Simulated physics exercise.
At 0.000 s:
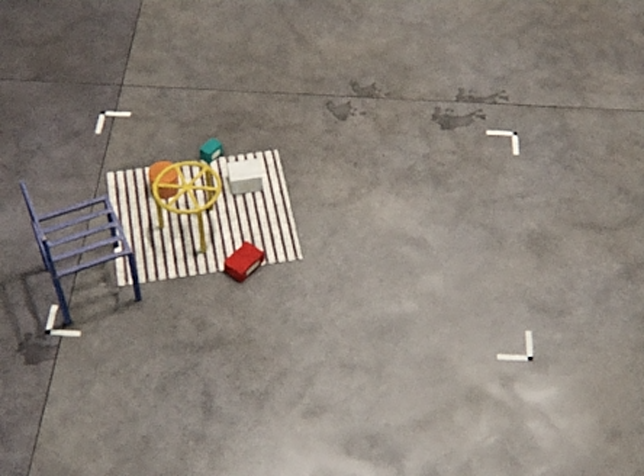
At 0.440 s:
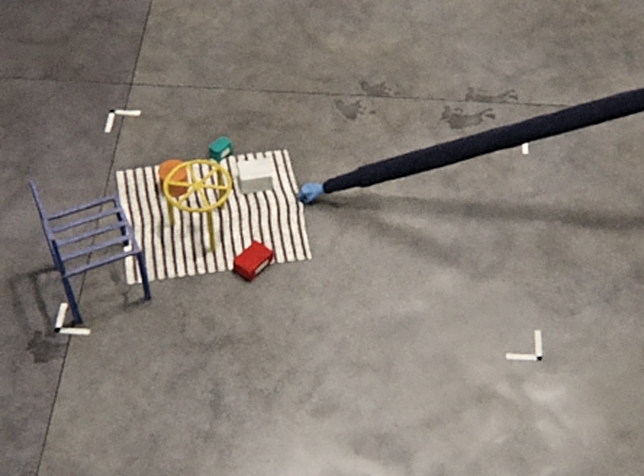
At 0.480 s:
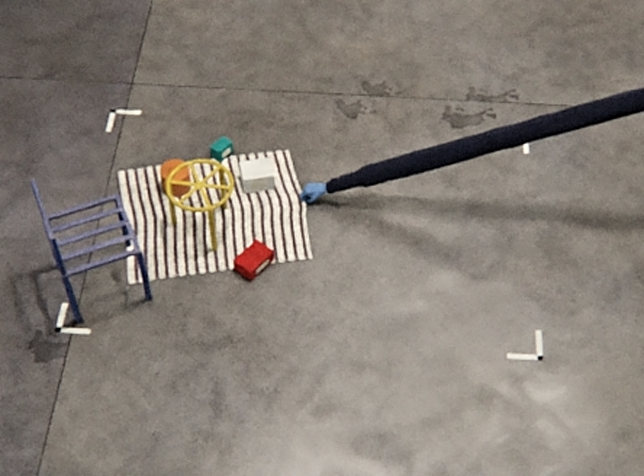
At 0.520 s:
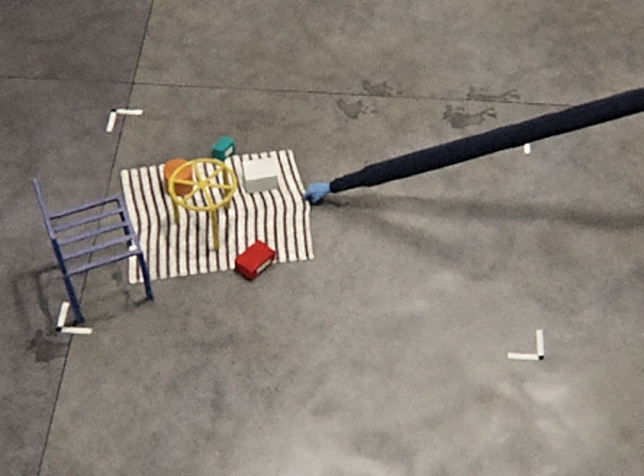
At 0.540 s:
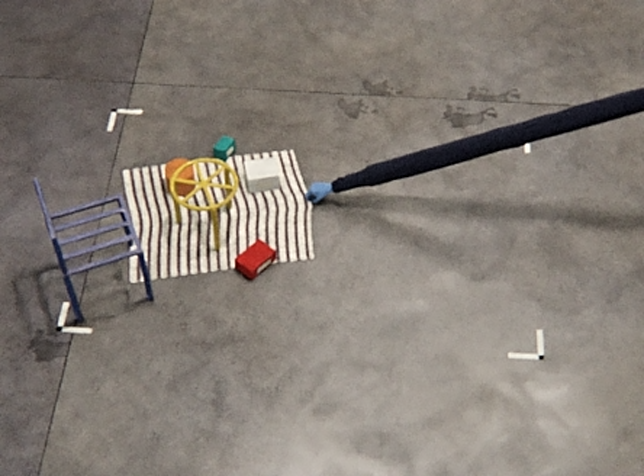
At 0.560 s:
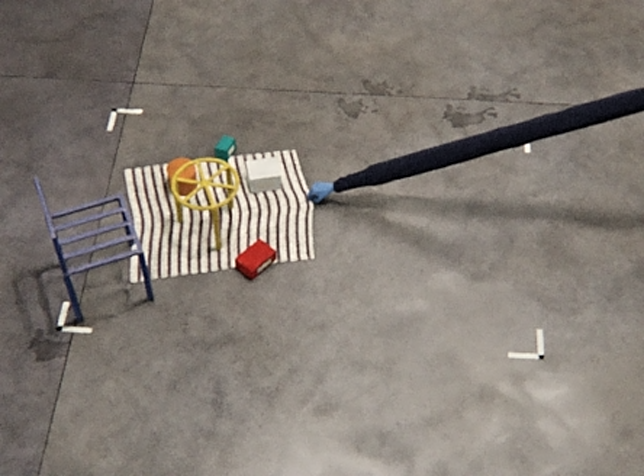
A striped sheet with a yellow stool, an orange tub and several boxes on it was gripped at its right edge by a long dark arm and pulled slightly to the right.
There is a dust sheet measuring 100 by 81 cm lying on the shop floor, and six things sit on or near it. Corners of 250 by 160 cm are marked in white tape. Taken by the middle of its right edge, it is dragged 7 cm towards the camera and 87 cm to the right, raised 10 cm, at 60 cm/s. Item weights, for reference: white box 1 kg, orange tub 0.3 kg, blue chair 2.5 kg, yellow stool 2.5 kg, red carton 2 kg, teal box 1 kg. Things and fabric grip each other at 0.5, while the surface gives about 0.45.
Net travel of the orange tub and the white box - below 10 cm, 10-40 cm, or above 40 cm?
Answer: Orange tub - above. White box - above.
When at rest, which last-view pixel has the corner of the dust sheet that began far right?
That corner ends up near pixel (444, 168) in the last view.
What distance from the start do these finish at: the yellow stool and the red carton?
Yellow stool 60 cm, red carton 20 cm, roughly.
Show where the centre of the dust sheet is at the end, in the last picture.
Its centre lands at about (368, 227).
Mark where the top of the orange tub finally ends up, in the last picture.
You'll find it ending up somewhere near (318, 178).
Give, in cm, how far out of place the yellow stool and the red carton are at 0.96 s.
By then the yellow stool is 25 cm out of place and the red carton is 8 cm out.
By 1.0 s, middle of the dust sheet at (265, 210); orange tub 30 cm off its start, white box 30 cm off its start, yellow stool 24 cm off its start.
By 1.4 s, middle of the dust sheet at (309, 217); orange tub 55 cm off its start, white box 55 cm off its start, yellow stool 43 cm off its start.
By 1.8 s, middle of the dust sheet at (351, 222); white box 79 cm off its start at (395, 184), orange tub 74 cm off its start at (306, 179), yellow stool 53 cm off its start at (293, 182).
By 2.2 s, middle of the dust sheet at (368, 226); white box 91 cm off its start, orange tub 80 cm off its start, yellow stool 57 cm off its start.
By 2.8 s, middle of the dust sheet at (368, 227); white box 91 cm off its start at (416, 186), orange tub 80 cm off its start at (318, 178), yellow stool 57 cm off its start at (303, 188), red carton 19 cm off its start at (290, 253).
